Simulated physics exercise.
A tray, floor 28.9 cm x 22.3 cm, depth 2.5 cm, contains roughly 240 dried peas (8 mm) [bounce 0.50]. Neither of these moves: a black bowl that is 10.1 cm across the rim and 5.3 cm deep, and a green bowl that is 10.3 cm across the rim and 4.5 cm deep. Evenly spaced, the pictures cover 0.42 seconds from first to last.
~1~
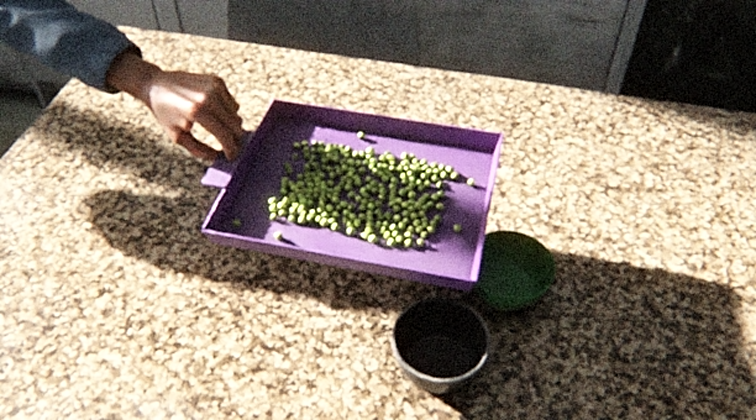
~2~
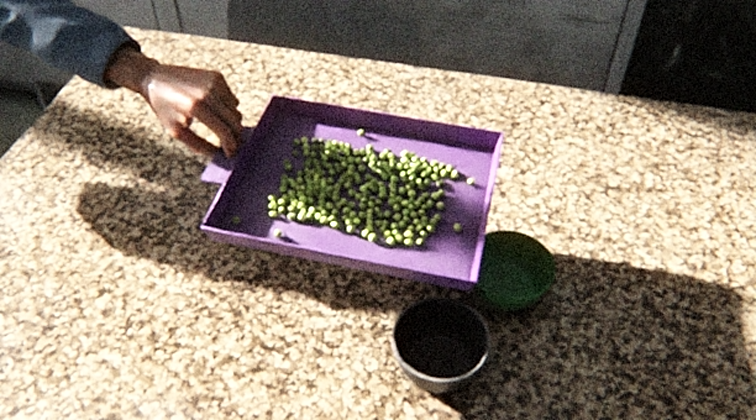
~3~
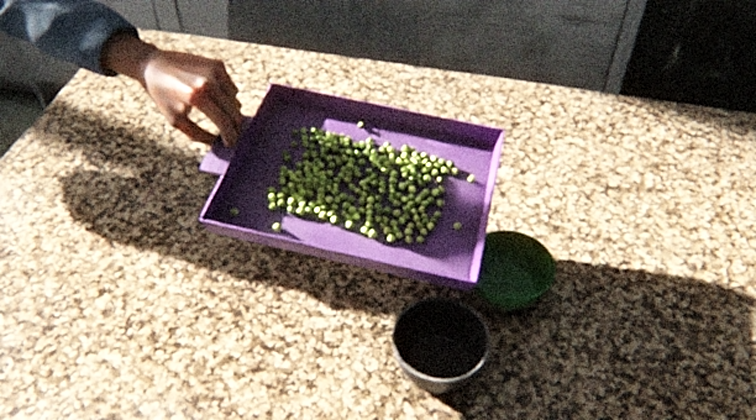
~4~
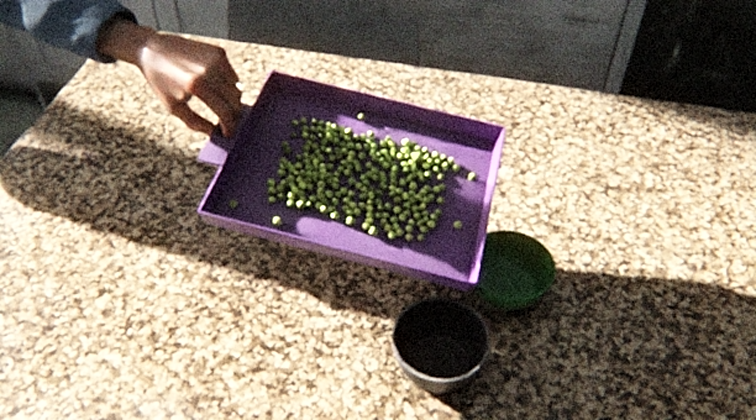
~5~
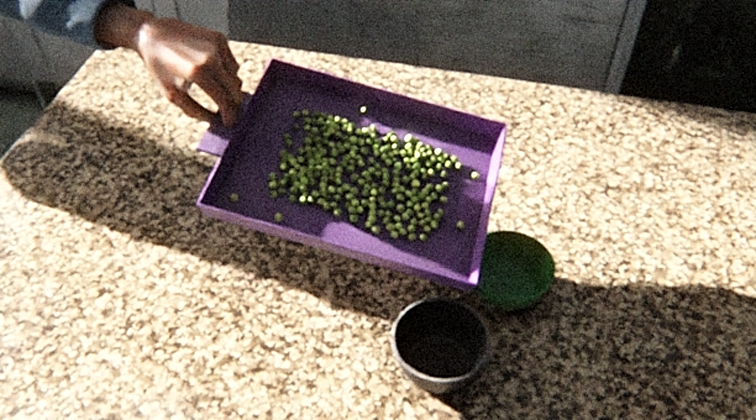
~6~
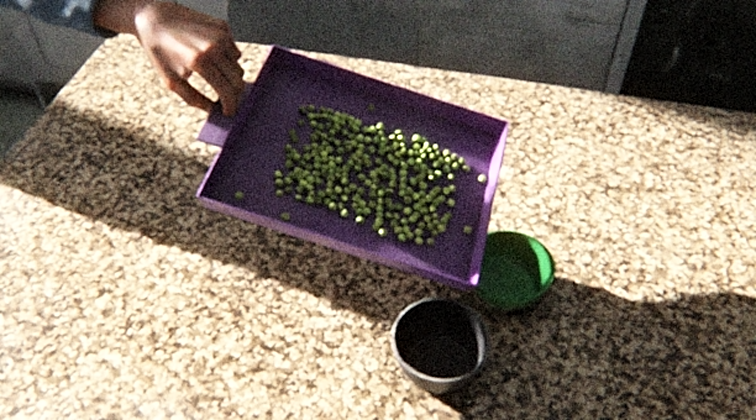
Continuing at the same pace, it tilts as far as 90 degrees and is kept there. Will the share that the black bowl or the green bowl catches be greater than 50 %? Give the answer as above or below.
Answer: Below.
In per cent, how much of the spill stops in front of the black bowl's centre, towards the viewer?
Roughly 40 percent.
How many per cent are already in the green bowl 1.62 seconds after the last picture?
Around 0 in a hundred up to that point.
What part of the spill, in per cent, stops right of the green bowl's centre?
Roughly 70 per cent.
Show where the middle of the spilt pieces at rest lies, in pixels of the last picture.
(537, 367).
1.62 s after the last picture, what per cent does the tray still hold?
I'd say around 80 in a hundred.
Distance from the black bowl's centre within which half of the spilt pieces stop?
Distance from centre: Approx. 14 cm.
Then, 0.63 s after the last picture, tilt 40 degrees; tray 100 %; middle of all pieces on or above the table near (442, 219).
Then, 1.14 s after the last picture, tilt 61 degrees; tray 100 %; middle of all pieces on or above the table near (453, 217).
Then, 1.62 s after the last picture, tilt 80 degrees; tray 80 %, black bowl 5 %, in the air 15 %; middle of all pieces on or above the table near (478, 252).
Then, 2.08 s after the last picture, tilt 90 degrees; outside 60 %, green bowl 5 %, tray 5 %, black bowl 30 %; middle of all pieces on or above the table near (498, 353).
In the end, outside 60 %, green bowl 5 %, black bowl 30 %.
